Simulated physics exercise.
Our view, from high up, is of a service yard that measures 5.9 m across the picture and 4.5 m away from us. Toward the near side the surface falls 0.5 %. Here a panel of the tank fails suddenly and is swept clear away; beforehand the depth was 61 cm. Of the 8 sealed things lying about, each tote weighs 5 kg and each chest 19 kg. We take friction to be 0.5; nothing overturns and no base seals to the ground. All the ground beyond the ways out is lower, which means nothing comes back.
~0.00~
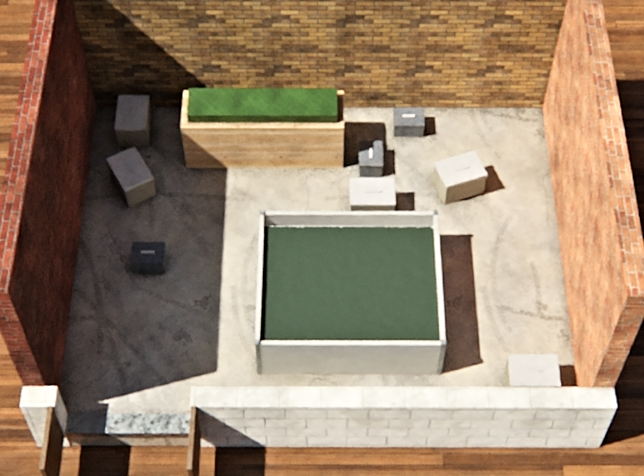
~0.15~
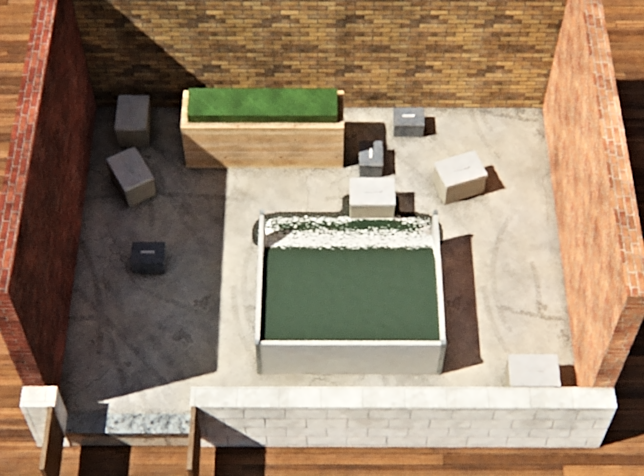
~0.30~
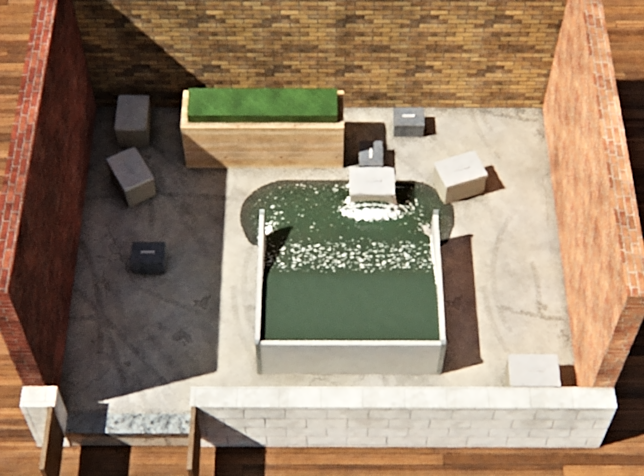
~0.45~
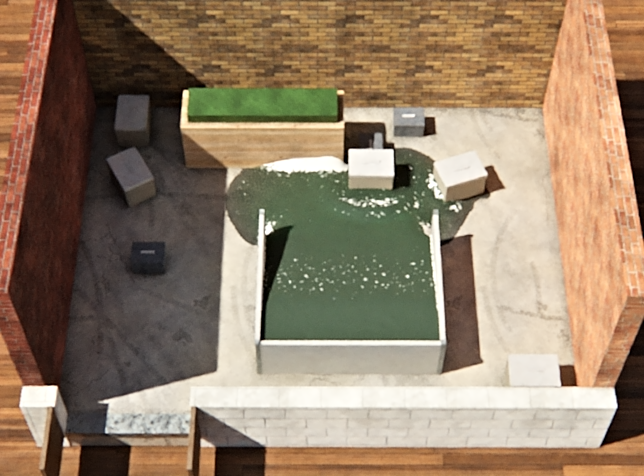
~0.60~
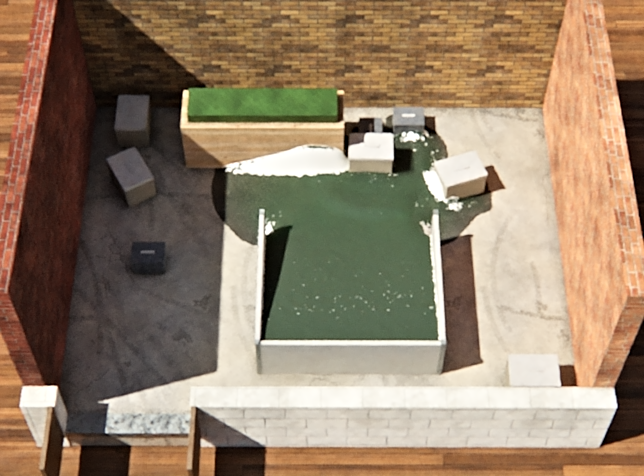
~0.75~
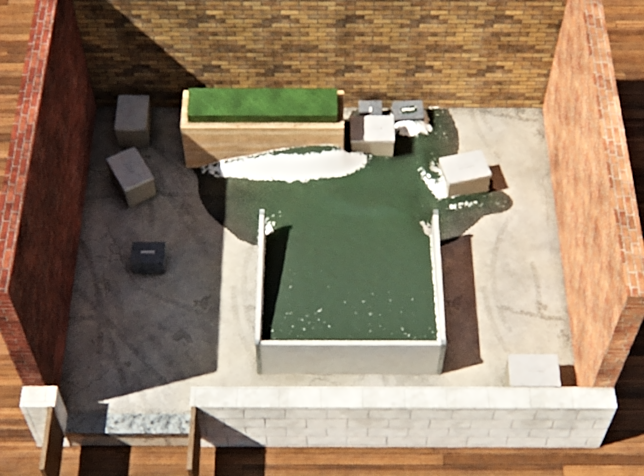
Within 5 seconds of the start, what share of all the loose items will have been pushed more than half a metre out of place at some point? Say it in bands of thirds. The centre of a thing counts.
I would put it at two thirds or more.
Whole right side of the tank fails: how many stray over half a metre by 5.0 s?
Result: 5 of them.
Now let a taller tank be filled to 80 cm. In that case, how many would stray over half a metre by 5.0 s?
Count under that change: 7.
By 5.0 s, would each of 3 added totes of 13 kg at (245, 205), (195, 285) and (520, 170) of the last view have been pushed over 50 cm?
Each in turn ends up beyond the limit, within the limit, beyond the limit.
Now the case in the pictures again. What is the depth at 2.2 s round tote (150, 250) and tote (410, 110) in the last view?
Close to 3 and 27 centimetres.
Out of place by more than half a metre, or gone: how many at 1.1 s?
By that time the total stands at 2.
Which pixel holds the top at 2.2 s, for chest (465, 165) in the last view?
It ends up close to (523, 139).
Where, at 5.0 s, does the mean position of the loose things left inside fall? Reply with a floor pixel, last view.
Centred roughly on (307, 255).
After 1.1 s 2 of 8 are over 50 cm from their spots; 3 afloat.
After 2.2 s 3 of 8 are over 50 cm from their spots; 4 afloat.
After 3.5 s 6 of 8 are over 50 cm from their spots; 5 afloat.
After 5.0 s 8 of 8 are over 50 cm from their spots, and 8 have been at some point; 6 afloat.
